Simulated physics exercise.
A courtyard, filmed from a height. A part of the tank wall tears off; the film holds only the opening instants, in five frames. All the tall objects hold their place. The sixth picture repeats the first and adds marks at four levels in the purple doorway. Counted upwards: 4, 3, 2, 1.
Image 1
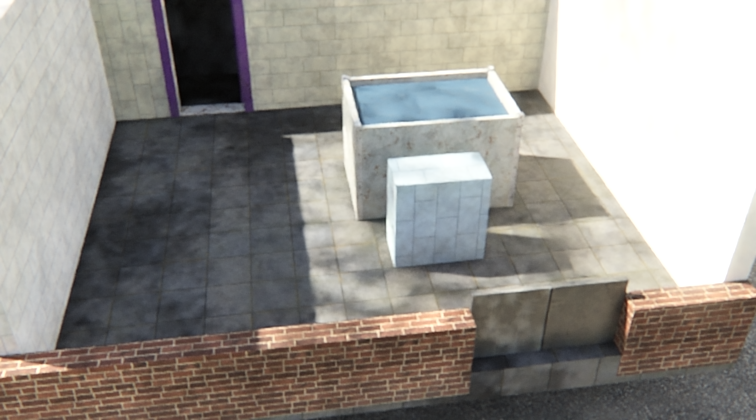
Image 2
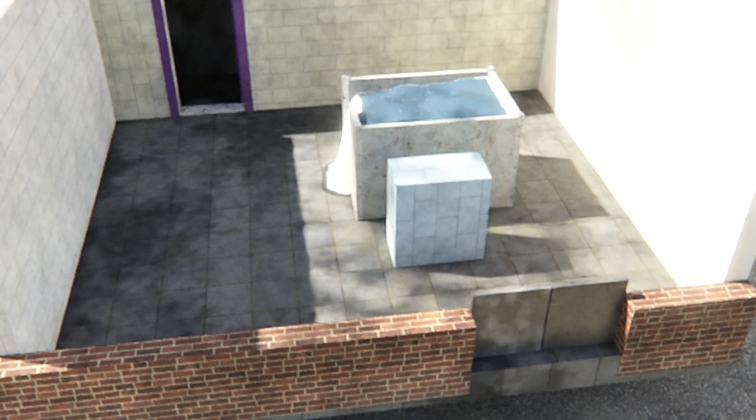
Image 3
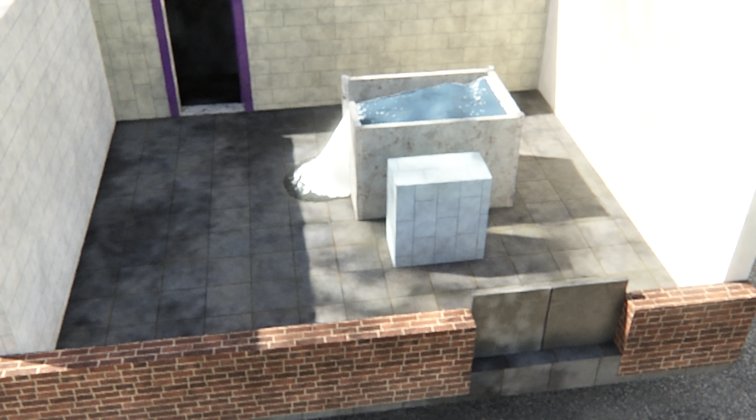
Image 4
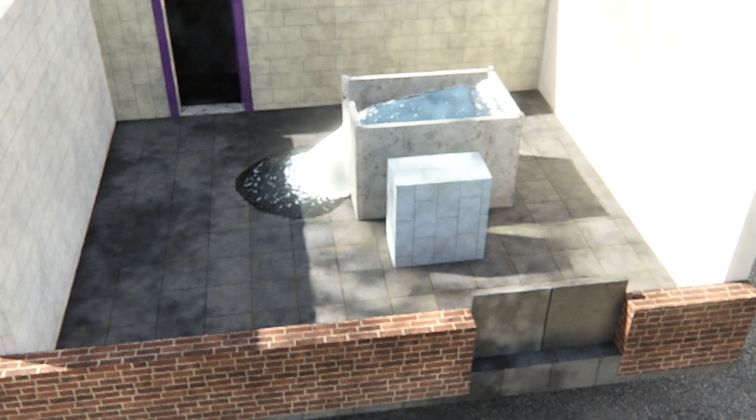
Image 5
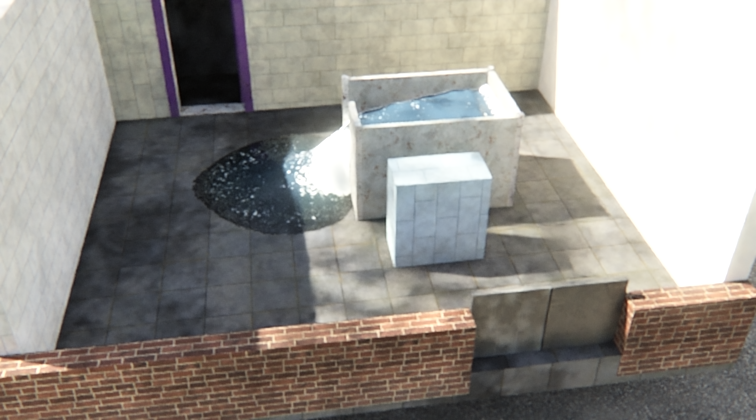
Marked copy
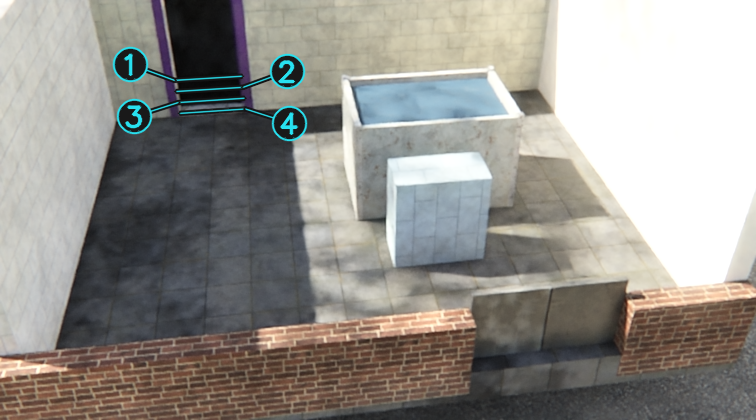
In a walled yard with a purple-framed doorway, water in a pale stone tank sloshed and poured out over its left side, splashing onto the paving and spreading leftward in a dark, glittering pool.
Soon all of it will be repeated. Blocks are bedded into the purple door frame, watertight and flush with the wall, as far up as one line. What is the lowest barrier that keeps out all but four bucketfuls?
It is 3.
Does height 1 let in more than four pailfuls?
No, not at all.
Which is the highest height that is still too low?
Here it is height 4.
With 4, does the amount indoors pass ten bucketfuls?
Yes, clearly.
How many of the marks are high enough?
Three of them.
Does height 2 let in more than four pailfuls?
No, that is safe.
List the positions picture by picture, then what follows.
In the first picture, water in the tank at rest, its middle at (429, 103); foot of the purple doorway at (213, 114); shut gate at (548, 295).
In the second picture, 1 % of the ground under water, visible out to (337, 191).
In the third picture, 2 % of the ground under water, visible out to (291, 184).
In the fourth picture, 5 % of the ground under water, visible out to (245, 177).
In the fifth picture, 10 % of the ground under water, visible out to (206, 175).
In cyan, 1 at (208, 78); 2 at (209, 89); 3 at (211, 100); 4 at (212, 111); from the bottom up 4, 3, 2, 1.
With 1, nothing gets over.
With 2, nothing gets over.
With 3, a splash gets over, under a bucket.
With 4, some 20 bucketfuls get in.
